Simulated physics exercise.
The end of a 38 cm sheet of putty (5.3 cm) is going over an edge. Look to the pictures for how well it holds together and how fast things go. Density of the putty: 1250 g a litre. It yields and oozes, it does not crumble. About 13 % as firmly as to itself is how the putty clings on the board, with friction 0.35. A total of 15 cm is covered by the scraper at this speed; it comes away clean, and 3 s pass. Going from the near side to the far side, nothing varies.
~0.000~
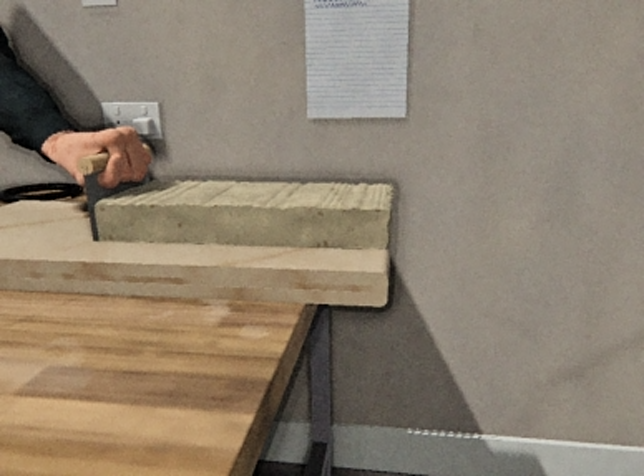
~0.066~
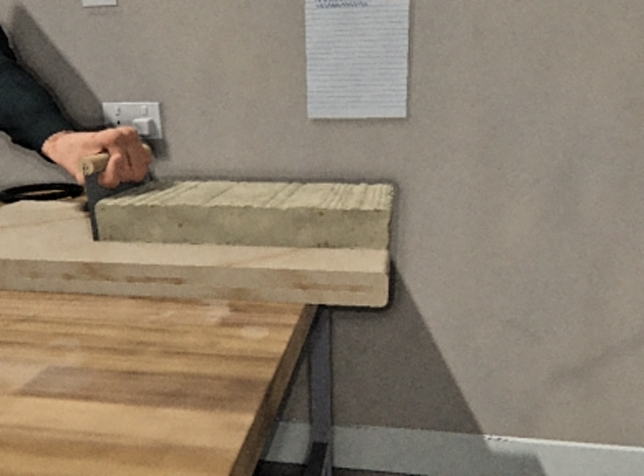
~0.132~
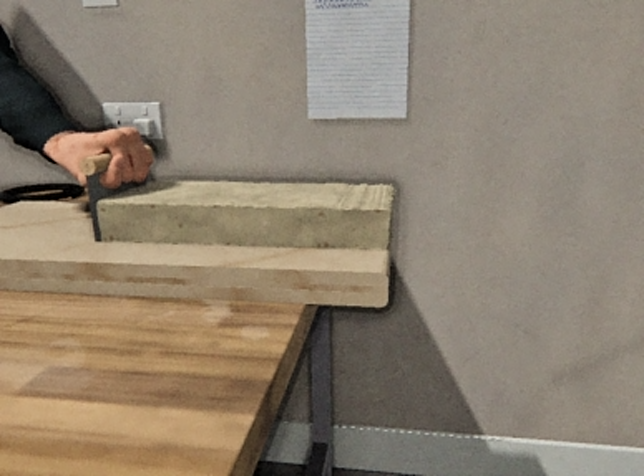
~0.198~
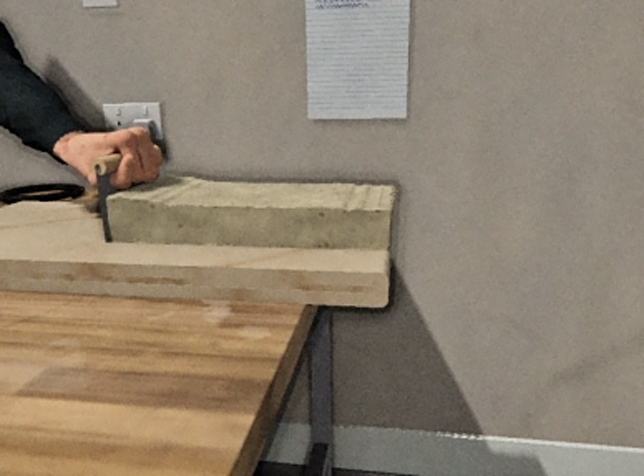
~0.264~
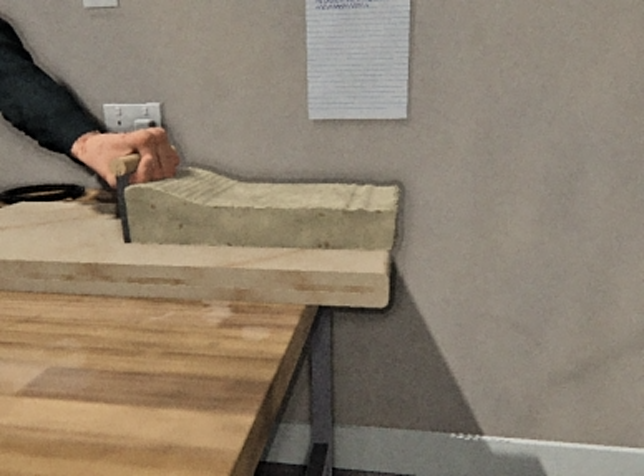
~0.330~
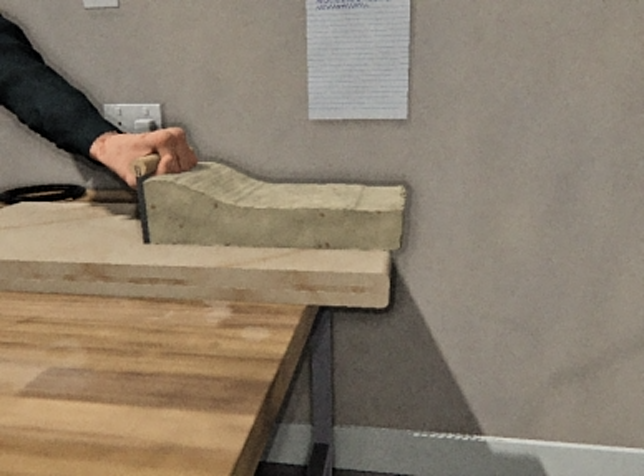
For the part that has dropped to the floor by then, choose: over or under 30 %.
Expect under.
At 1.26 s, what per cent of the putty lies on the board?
Close to 75 percent.
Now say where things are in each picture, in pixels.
Foot of the scraper at (99, 241), not yet moved; leading edge of the putty at (389, 236), in the first picture.
Foot of the scraper at (99, 242), not yet moved; leading edge of the putty at (389, 236), in the second picture.
Foot of the scraper at (101, 242), not yet moved; leading edge of the putty at (390, 211), in the third picture.
Foot of the scraper at (111, 243), moved 1.6 cm; leading edge of the putty at (391, 242), in the fourth picture.
Foot of the scraper at (130, 243), moved 4.3 cm; leading edge of the putty at (396, 209), 2 % of it past the edge, in one piece, in the fifth picture.
Foot of the scraper at (149, 244), moved 7.0 cm; leading edge of the putty at (403, 220), 4 % of it past the edge, in one piece, in the sixth picture.
After 0.61 s, 76 % lies on the board and 0 % has fallen.
After 0.93 s, 75 % lies on the board and 24 % has fallen.
After 1.26 s, 75 % lies on the board and 24 % has fallen.
After 1.59 s, 75 % lies on the board and 24 % has fallen.
After 3.59 s, at the end, 75 % lies on the board and 24 % has fallen.
